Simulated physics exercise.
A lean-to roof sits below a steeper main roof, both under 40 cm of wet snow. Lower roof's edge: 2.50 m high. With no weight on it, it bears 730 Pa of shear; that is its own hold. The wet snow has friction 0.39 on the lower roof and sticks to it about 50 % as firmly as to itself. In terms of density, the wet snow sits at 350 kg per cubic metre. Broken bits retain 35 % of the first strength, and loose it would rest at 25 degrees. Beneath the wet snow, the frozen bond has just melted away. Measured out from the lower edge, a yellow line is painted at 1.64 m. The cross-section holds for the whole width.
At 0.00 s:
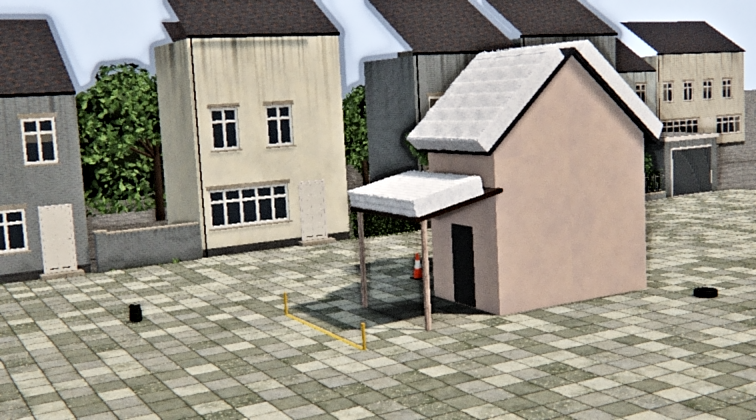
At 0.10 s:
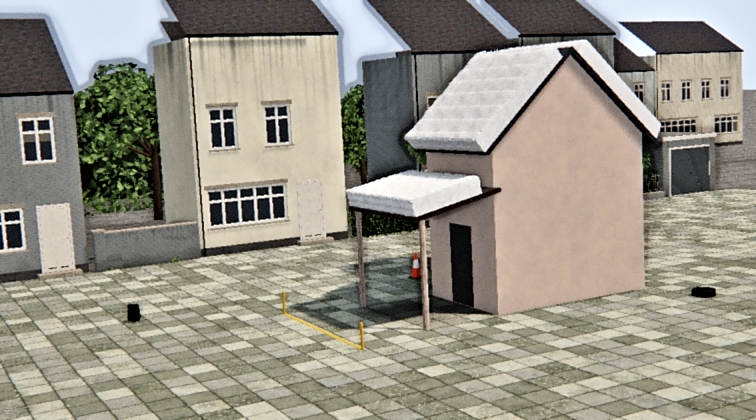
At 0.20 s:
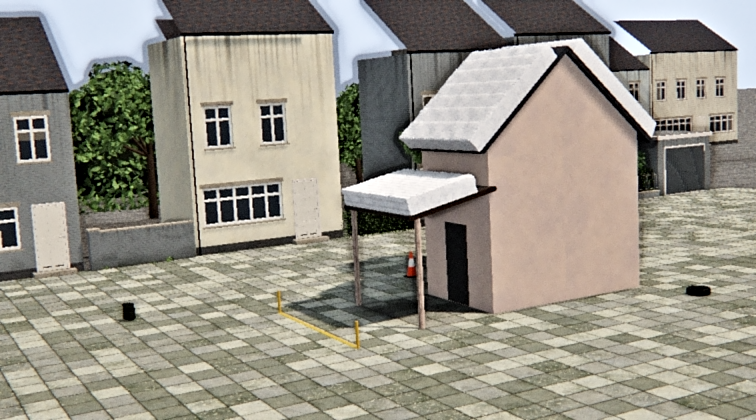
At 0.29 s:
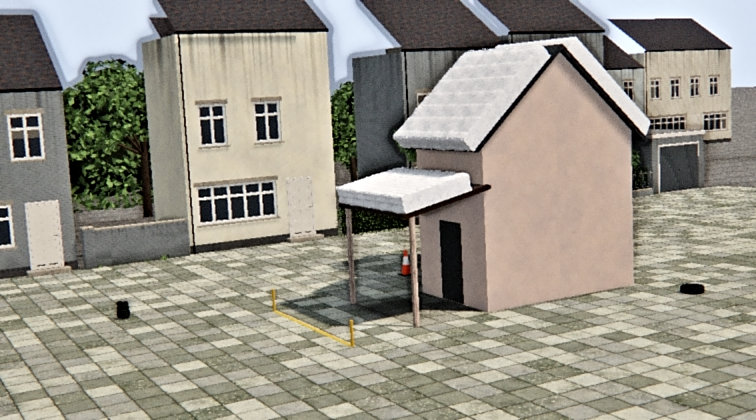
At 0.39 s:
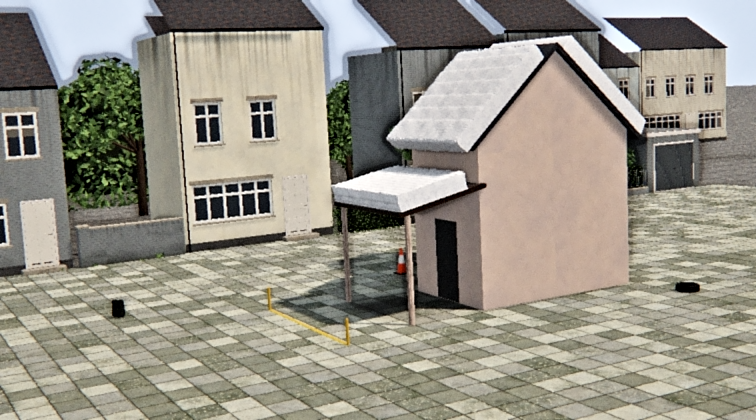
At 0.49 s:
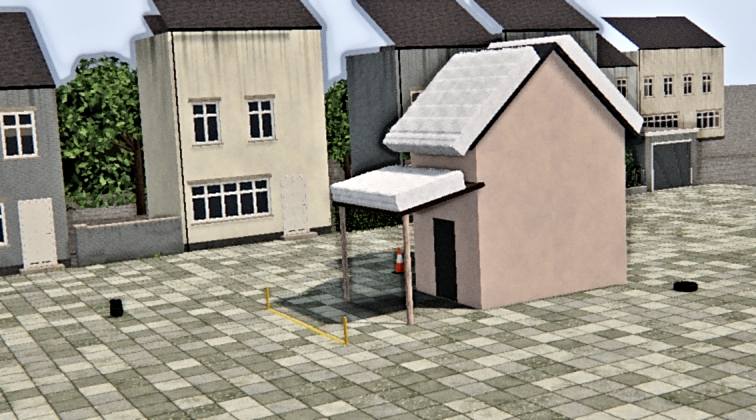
A pink house with a lean-to standing on a paved square, snow creeping slightly on its roof as the view drifts right.
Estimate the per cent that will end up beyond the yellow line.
Roughly 2 per cent will end up beyond it.
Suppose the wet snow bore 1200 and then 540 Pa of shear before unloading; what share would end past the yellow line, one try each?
About 0 % first, about 12 % second.
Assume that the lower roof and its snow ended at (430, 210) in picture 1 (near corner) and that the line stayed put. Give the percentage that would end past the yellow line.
About 8 per cent.
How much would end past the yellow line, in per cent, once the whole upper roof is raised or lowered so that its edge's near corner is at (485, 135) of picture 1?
Roughly 18 per cent.
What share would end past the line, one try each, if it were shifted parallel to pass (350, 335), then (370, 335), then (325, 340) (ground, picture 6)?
In order, some 5, 14 and 1 percent would end past it.
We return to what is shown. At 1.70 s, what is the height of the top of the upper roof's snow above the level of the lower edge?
1.9 m or thereabouts.
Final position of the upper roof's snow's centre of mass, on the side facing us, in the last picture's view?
Near pixel (417, 224).
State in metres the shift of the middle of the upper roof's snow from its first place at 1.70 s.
It sits some 2.2 m from where it began.
After 1.04 s, none is below the lower edge and 0 % is past the line.
After 1.70 s, none is below the lower edge and 0 % is past the line.
After 2.35 s, 7 % is below the lower edge and 0 % is past the line.
After 3.00 s, 21 % is below the lower edge and 1 % is past the line.
After 6.00 s, 32 % is below the lower edge and 2 % is past the line.
